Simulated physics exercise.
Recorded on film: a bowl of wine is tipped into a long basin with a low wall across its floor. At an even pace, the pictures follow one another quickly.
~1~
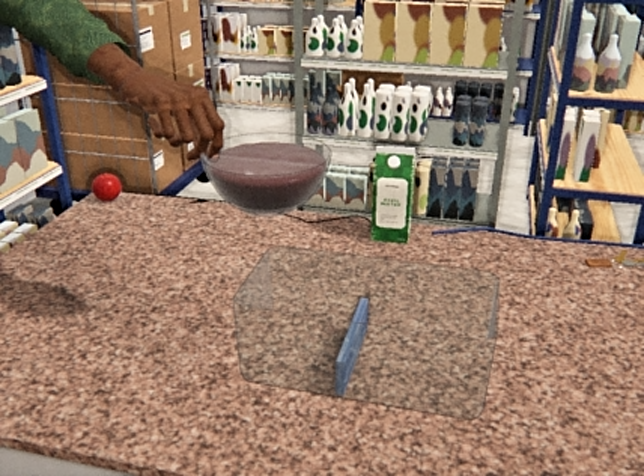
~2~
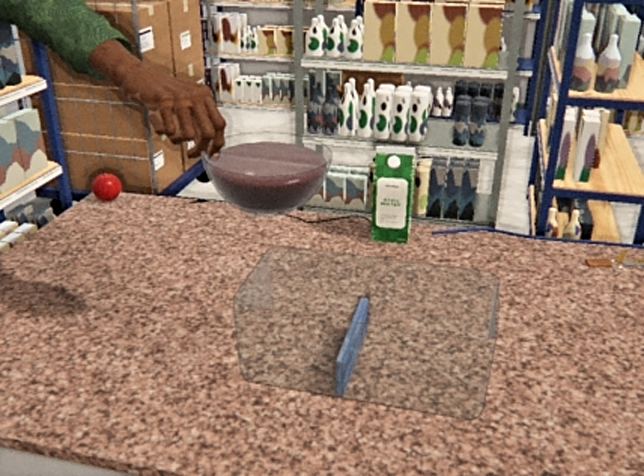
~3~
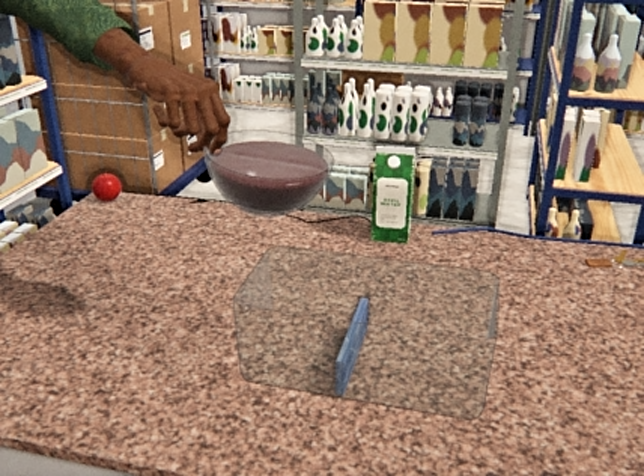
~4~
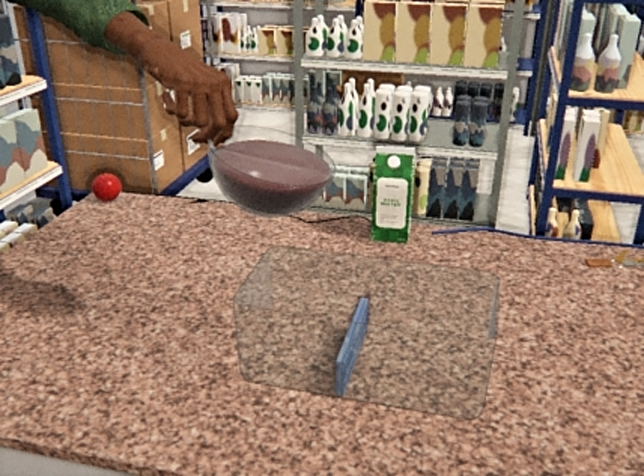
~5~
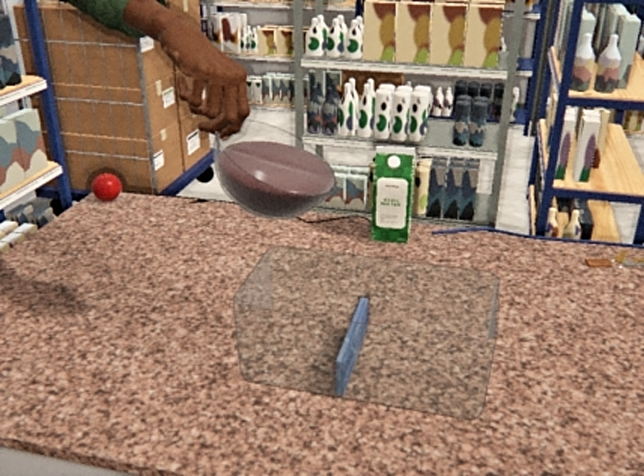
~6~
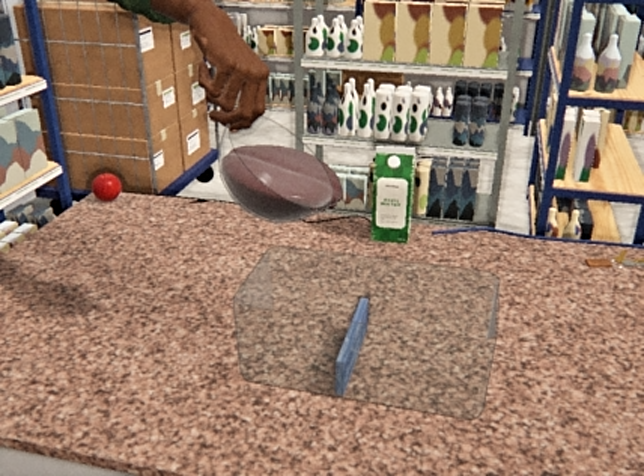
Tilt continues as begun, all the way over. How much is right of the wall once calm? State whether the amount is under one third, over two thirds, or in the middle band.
I expect the share right of the wall to be at least a third but at most two thirds.
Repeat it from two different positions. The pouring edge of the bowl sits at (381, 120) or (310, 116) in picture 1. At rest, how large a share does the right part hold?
You'd get 80 percent from the first and 45 percent from the second.
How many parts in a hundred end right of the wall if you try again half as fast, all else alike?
I'd say close to 75 per cent.
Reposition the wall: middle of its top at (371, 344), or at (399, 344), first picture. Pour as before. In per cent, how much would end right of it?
In turn some 40 and 15 in a hundred.
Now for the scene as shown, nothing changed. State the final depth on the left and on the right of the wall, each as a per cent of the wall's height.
Once it is still, the left part shows 30 per cent and the right part 30.
A moment on, the bowl is tipped right over and 3 per cent is still to pour, 22 is left of the wall and 48 right of it.
Next, the bowl is tipped right over and 0 per cent is still to pour, 41 is left of the wall and 53 right of it.
Then the bowl is tipped right over and 0 per cent is still to pour, 41 is left of the wall and 53 right of it.
Later the bowl is tipped right over and 0 per cent is still to pour, 42 is left of the wall and 54 right of it.
In the end 42 per cent lies left of the wall, 54 right of it and 3 outside.
